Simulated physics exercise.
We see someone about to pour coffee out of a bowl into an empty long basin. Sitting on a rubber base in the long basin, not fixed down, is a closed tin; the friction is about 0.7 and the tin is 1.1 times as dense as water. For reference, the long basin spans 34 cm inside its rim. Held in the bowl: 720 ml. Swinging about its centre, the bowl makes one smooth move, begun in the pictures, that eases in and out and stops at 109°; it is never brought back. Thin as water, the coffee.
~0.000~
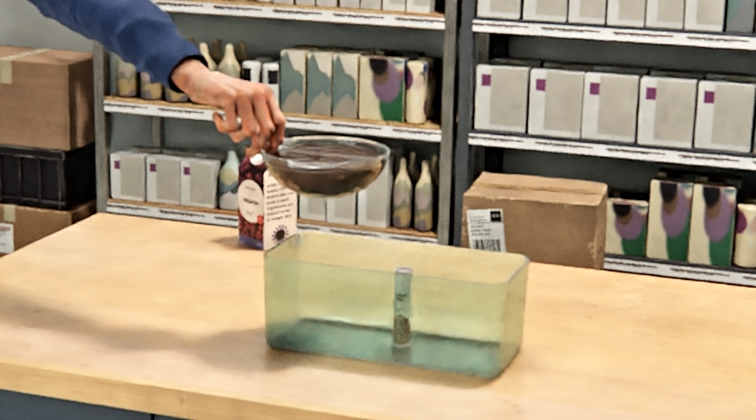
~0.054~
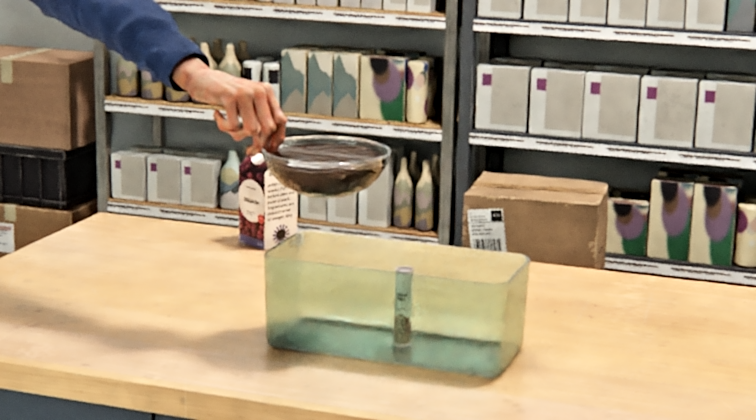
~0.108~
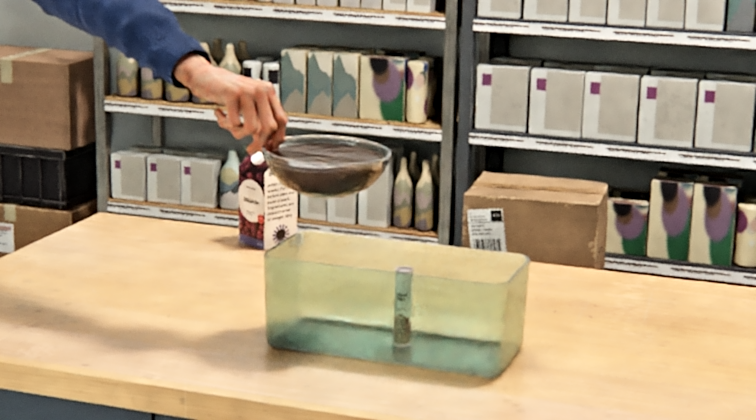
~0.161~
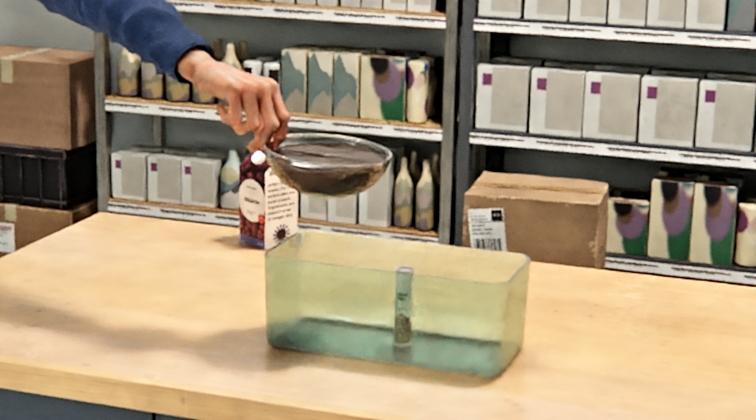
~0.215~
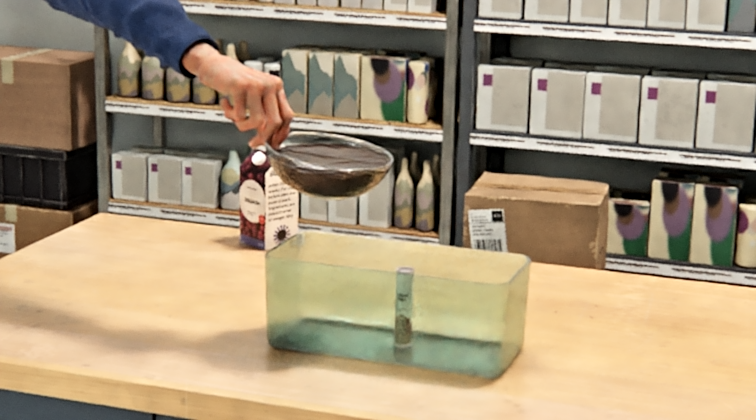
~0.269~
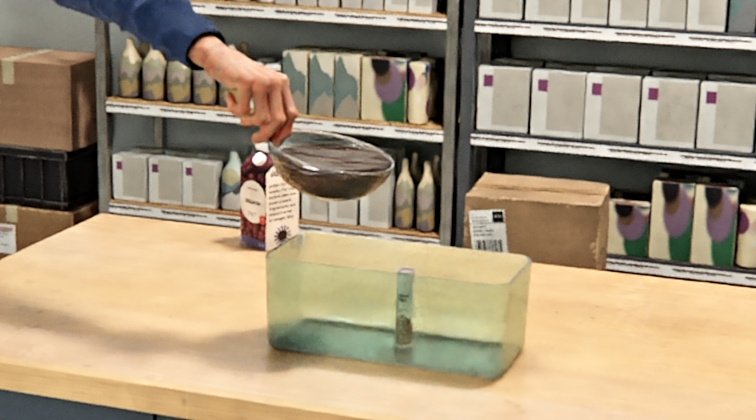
A hand slowly tilts a clear bowl of dark liquid rightward above a long basin.
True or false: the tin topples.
False.
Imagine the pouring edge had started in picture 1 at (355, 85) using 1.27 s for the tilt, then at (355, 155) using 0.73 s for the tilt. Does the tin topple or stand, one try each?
Run one: It does not tip. Run two: It tumbles.
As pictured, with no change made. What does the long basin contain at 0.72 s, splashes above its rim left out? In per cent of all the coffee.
Roughly 50 percent of it.
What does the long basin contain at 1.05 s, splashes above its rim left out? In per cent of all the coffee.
Some 100 per cent.
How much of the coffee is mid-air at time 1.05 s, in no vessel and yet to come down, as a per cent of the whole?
Near 0 per cent, I'd say.
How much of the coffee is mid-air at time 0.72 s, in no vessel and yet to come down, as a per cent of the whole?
Estimate: About 28 % of all of it.
By 0.72 s the tilt is 66° and 21 per cent is still to pour; the tin stands where it began.
By 1.05 s the tilt is 101° and 0 per cent is still to pour; the tin stands where it began.
By 1.39 s the tilt is 109° and 0 per cent is still to pour; the tin stands where it began.
By 1.77 s the tilt is 109° and 0 per cent is still to pour; the tin stands where it began.
At rest the tin stands where it began.
